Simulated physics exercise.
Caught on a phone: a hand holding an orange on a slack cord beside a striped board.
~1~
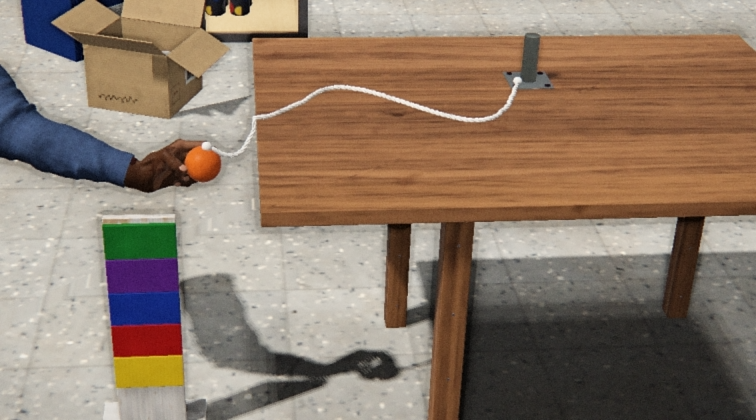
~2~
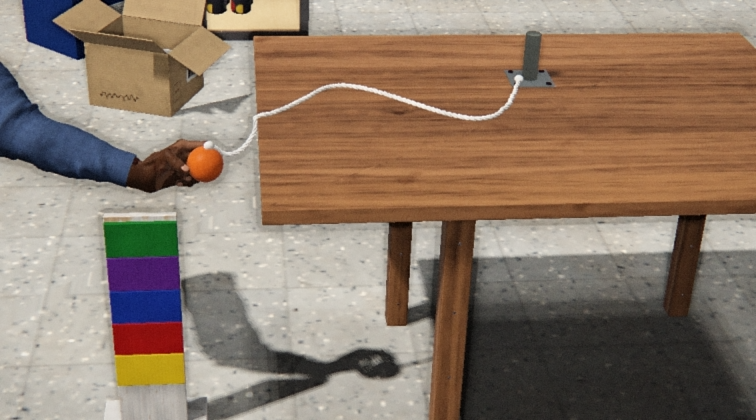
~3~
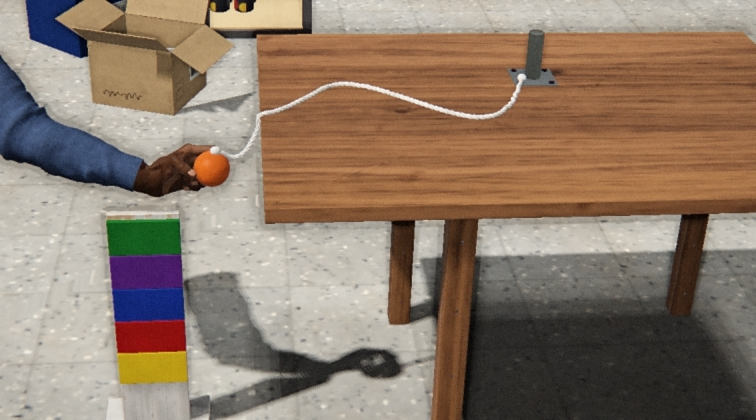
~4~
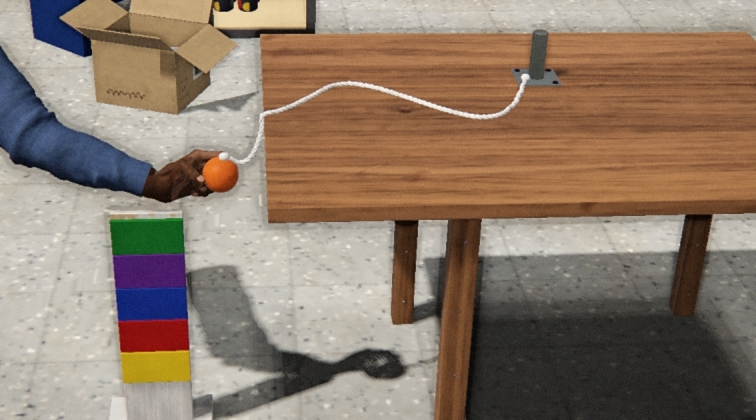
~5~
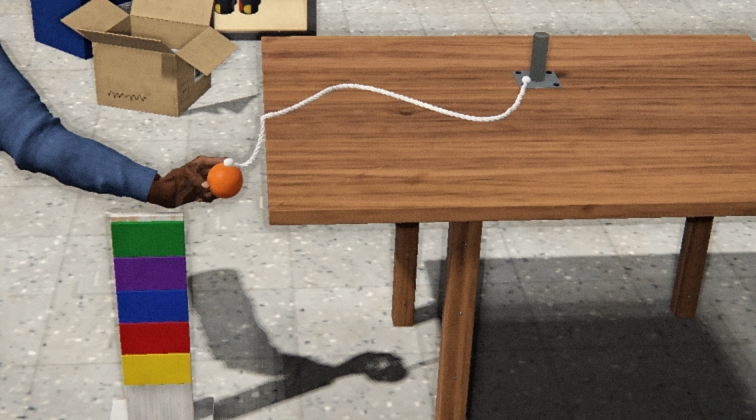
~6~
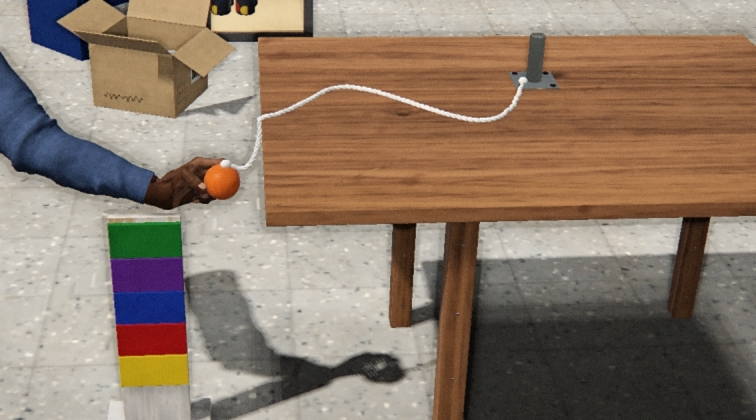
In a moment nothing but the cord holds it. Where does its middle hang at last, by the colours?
Its middle rests at the blue band.
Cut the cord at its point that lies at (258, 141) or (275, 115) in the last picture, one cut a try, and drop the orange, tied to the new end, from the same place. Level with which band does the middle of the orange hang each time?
Try by try: Purple; green.
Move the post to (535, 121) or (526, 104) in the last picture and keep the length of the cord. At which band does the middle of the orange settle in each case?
It would be red; red.
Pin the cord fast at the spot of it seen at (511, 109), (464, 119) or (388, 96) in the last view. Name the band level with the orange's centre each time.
One after the other, purple; purple; green.
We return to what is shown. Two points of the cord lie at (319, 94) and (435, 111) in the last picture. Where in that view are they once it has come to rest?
Near (260, 144) and (366, 99).
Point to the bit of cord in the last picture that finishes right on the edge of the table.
It lies at about (343, 87).
Soon after, orange near (292, 292); level with blue.
Then, orange near (243, 292); level with blue.
At rest, orange near (259, 295); level with blue. The blue one.
